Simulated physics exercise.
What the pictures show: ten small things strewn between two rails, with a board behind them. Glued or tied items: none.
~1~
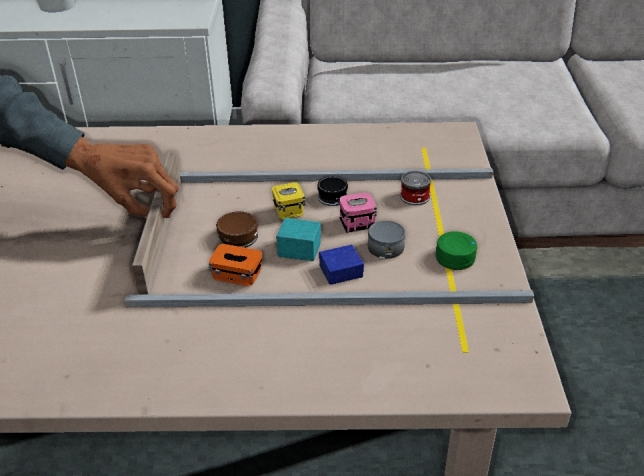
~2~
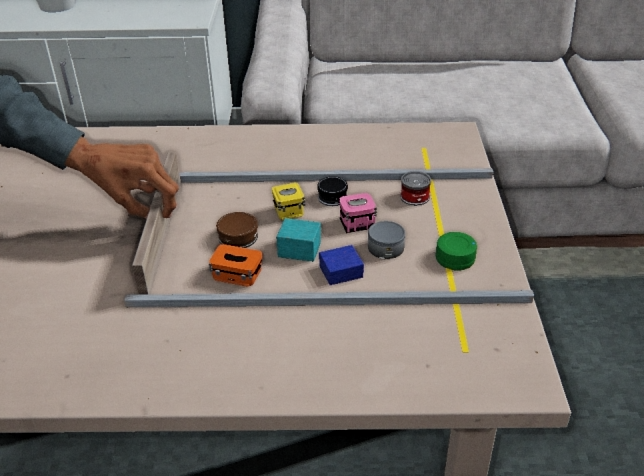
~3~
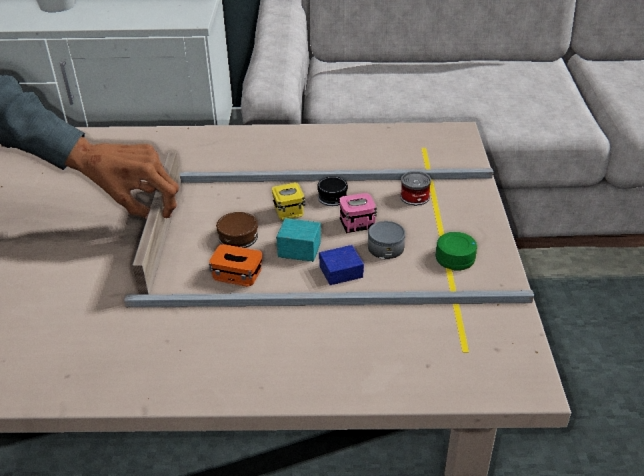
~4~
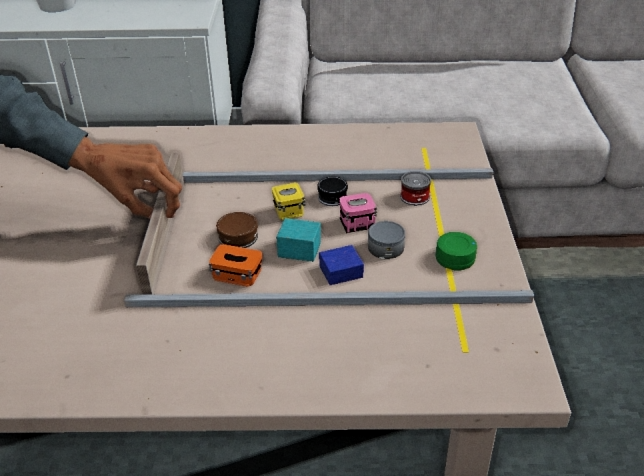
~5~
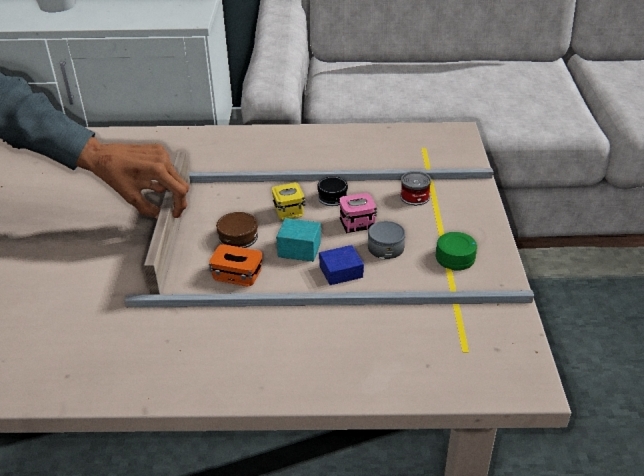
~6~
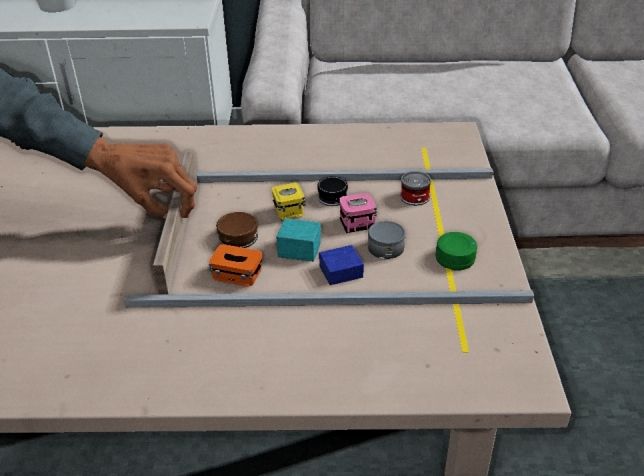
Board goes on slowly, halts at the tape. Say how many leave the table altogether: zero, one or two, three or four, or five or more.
The way I see it, one or two of them end up off the end.
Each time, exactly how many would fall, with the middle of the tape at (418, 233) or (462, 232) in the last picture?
Well, you'd get 0 the first time and 3 the second time.
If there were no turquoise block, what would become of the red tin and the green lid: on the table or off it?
So the red tin is still there and the green lid goes off the edge.
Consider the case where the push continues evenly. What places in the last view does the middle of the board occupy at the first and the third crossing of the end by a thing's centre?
About (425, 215) and about (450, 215).
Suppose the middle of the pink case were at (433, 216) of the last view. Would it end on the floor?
From that start, the object then is safe.
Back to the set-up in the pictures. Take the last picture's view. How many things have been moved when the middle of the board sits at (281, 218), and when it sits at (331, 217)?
Counts: 5, 8.
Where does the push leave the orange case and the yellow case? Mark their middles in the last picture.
You'll find the orange case at roughly (474, 264) and the yellow case at roughly (450, 201).
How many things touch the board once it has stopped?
Number in contact with it: 4.
A little later, none off yet; green lid at rest near (456, 251); red tin at rest near (416, 188); grey tub at rest near (386, 240).
When it is over, the number that fall off is one or two; down, green lid.
